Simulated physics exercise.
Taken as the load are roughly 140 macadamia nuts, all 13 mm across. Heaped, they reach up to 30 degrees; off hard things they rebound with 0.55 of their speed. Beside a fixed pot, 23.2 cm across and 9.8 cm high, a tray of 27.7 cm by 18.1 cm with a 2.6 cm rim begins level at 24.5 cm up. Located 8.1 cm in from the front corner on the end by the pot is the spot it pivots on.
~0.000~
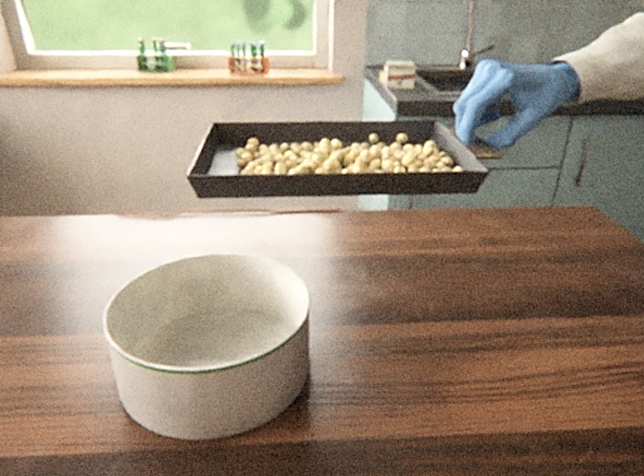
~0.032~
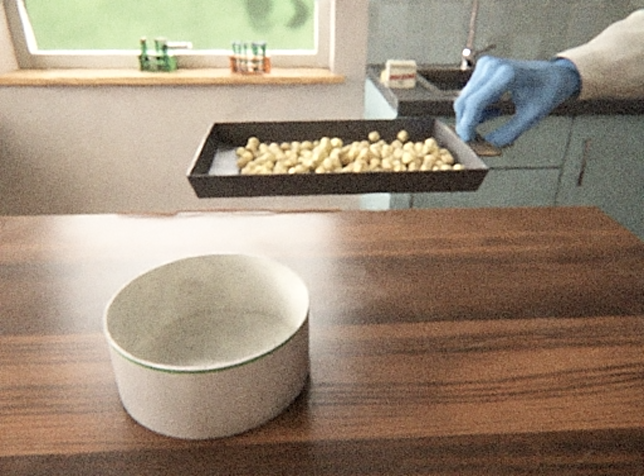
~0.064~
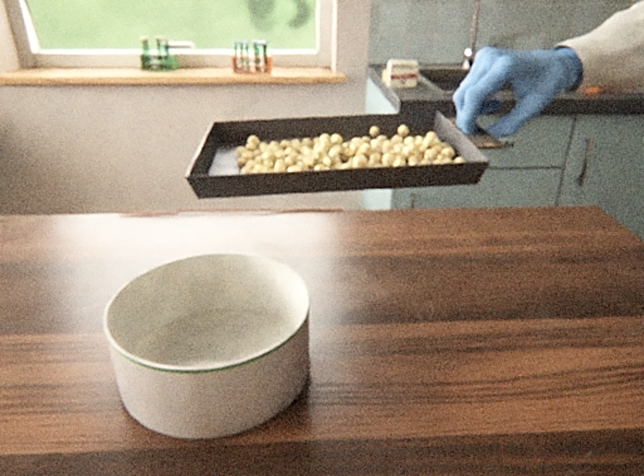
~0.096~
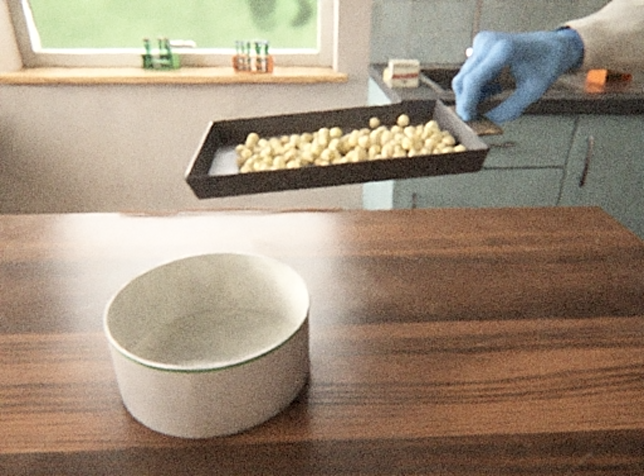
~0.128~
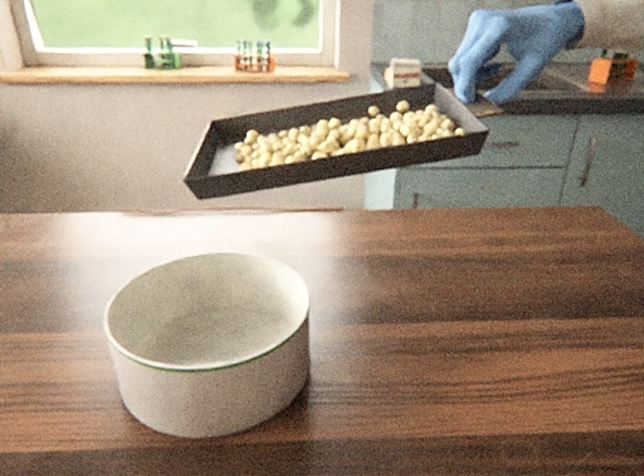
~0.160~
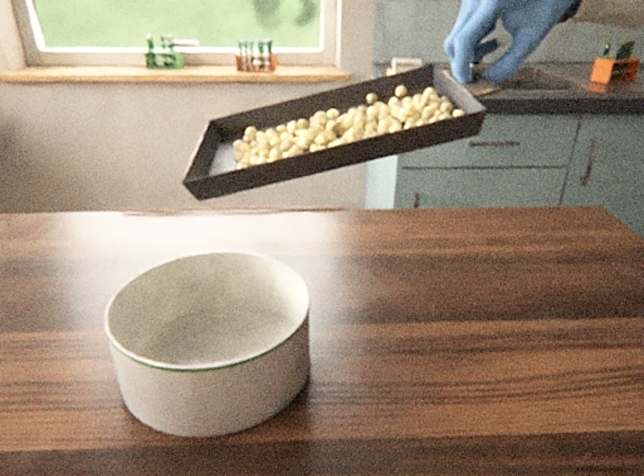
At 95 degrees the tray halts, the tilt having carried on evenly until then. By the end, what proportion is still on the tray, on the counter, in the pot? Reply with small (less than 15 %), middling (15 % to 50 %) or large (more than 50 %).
Left on the tray - small, counter - middling, pot - large.
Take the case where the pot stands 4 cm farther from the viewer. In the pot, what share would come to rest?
Around 60 per cent.
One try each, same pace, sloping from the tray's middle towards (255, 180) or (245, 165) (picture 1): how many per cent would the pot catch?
95 and 35 %.
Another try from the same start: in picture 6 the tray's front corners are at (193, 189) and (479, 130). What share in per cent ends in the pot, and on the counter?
In the pot: 95 per cent; on the counter: 5 per cent.
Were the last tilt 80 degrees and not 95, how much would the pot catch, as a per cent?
About 70 in a hundred would end up in the pot.
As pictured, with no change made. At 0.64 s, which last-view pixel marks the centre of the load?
I'd put it close to (174, 177).
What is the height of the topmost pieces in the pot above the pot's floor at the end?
About 2.5 centimetres.
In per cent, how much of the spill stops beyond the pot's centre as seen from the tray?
Some 100 per cent of the spill lies beyond the centre.
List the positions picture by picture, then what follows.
In the first picture, tray tilt 0 degrees, front corners at (196, 173) and (480, 169); middle of the pieces at (347, 161); pot at (210, 301).
In the second picture, tray tilt 1 degrees, front corners at (195, 173) and (480, 166); middle of the pieces at (347, 160).
In the third picture, tray tilt 2 degrees, front corners at (195, 174) and (480, 159); middle of the pieces at (347, 156).
In the fourth picture, tray tilt 5 degrees, front corners at (193, 175) and (480, 146), lowest corner left front; middle of the pieces at (347, 149).
In the fifth picture, tray tilt 9 degrees, front corners at (192, 176) and (479, 128), lowest corner left front; middle of the pieces at (346, 140).
In the sixth picture, tray tilt 14 degrees, front corners at (190, 178) and (476, 109), lowest corner left front; middle of the pieces at (343, 130); pot at (211, 299). Its pace works out near 140 degrees a second.
Then, at 0.45 s, tilt 54 degrees; the tray holds 100 %, the pot 0 %.
After 0.64 s, tilt 81 degrees; the tray holds 70 %, the pot 0 %.
After 0.95 s, tilt 95 degrees; the tray holds 0 %, the pot 60 %.
At rest (2.1 s), tray 0 %, counter 30 %, pot 70 %.
